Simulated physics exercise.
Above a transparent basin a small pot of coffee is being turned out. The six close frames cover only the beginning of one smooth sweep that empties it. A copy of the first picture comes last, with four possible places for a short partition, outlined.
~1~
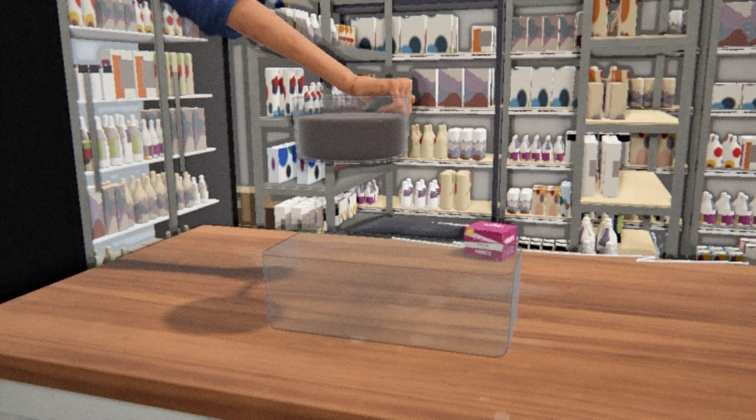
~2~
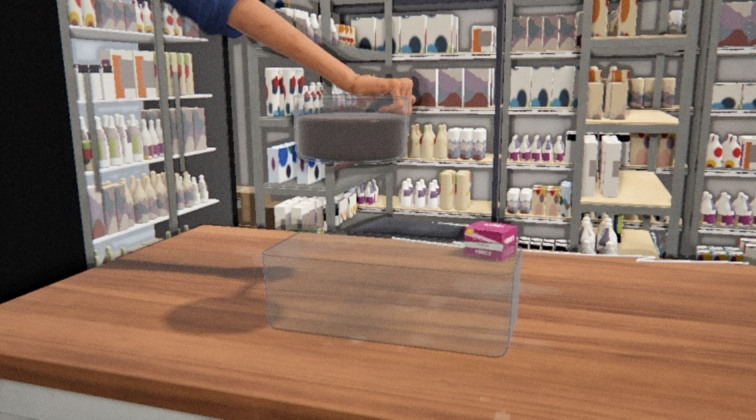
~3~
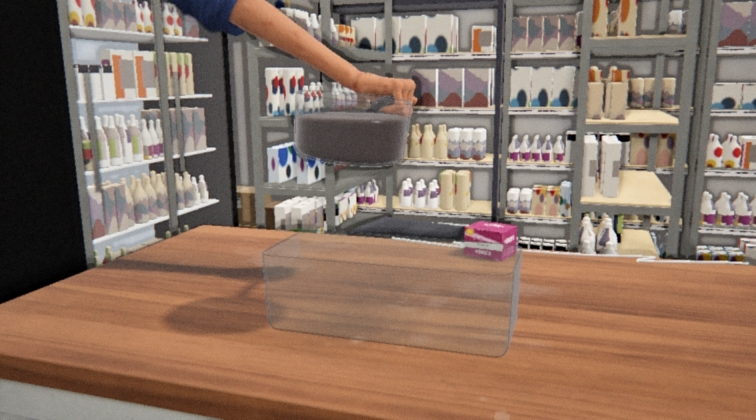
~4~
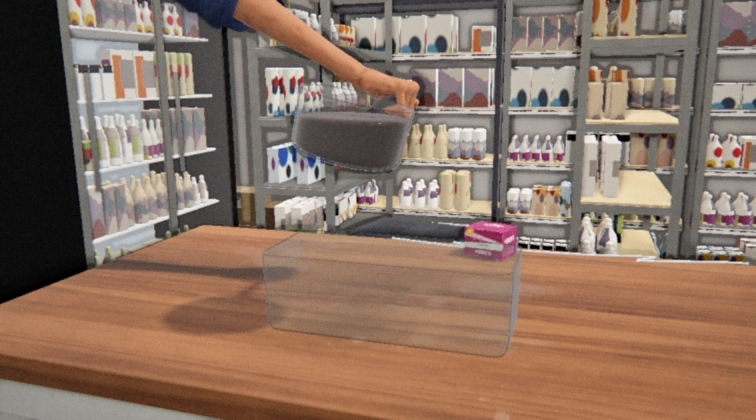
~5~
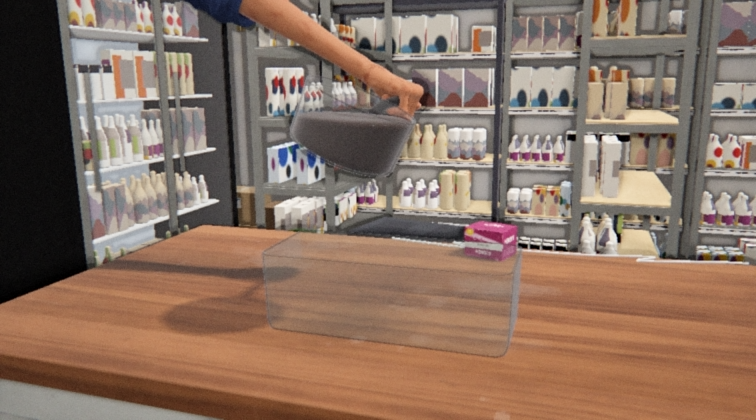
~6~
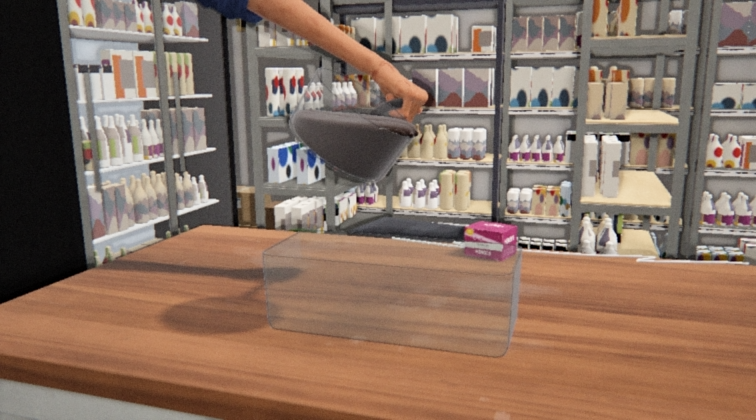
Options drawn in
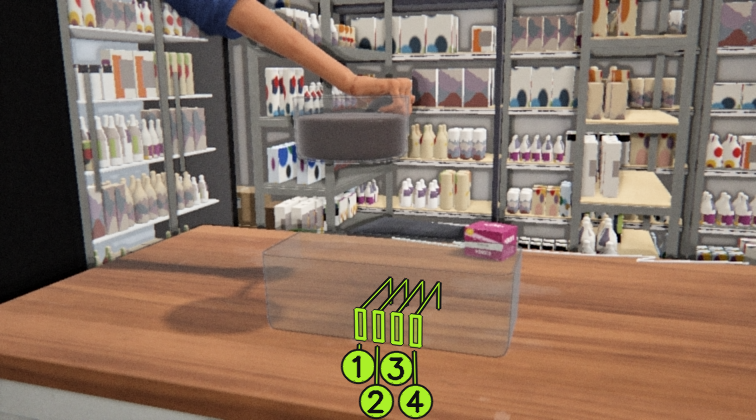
In this clip, a hand holds a small transparent pot of dark coffee above a clear, empty-looking basin on a wooden counter, first upright, then tilting it steadily to the right until the coffee reaches over its lip.
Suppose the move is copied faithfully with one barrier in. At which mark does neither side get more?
The answer is slot 4.
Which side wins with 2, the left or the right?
The right side.
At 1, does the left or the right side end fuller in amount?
The right one.
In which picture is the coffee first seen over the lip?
In picture 6.
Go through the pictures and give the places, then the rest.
Upright, lip at (405, 96); basin from (270, 326) to (508, 356); nothing has left yet.
Upright, lip at (406, 98); nothing has left yet.
Tipped about 6°, lip at (408, 103); nothing has left yet.
Tipped about 14°, lip at (410, 111); nothing has left yet.
Tipped about 24°, lip at (412, 122); nothing has left yet.
Tipped about 36°, lip at (411, 136); coffee is over the lip, down to (411, 136).
On the marked copy, 1 at (359, 344); 2 at (377, 347); 3 at (395, 349); 4 at (414, 351).
With 1, about 13 % ends left of the wall and 84 % right of it; 3 % is lost outside.
With 2, about 14 % ends left of the wall and 81 % right of it; 4 % is lost outside.
With 3, about 25 % ends left of the wall and 71 % right of it; 3 % is lost outside.
With 4, about 51 % ends left of the wall and 45 % right of it; 4 % is lost outside.
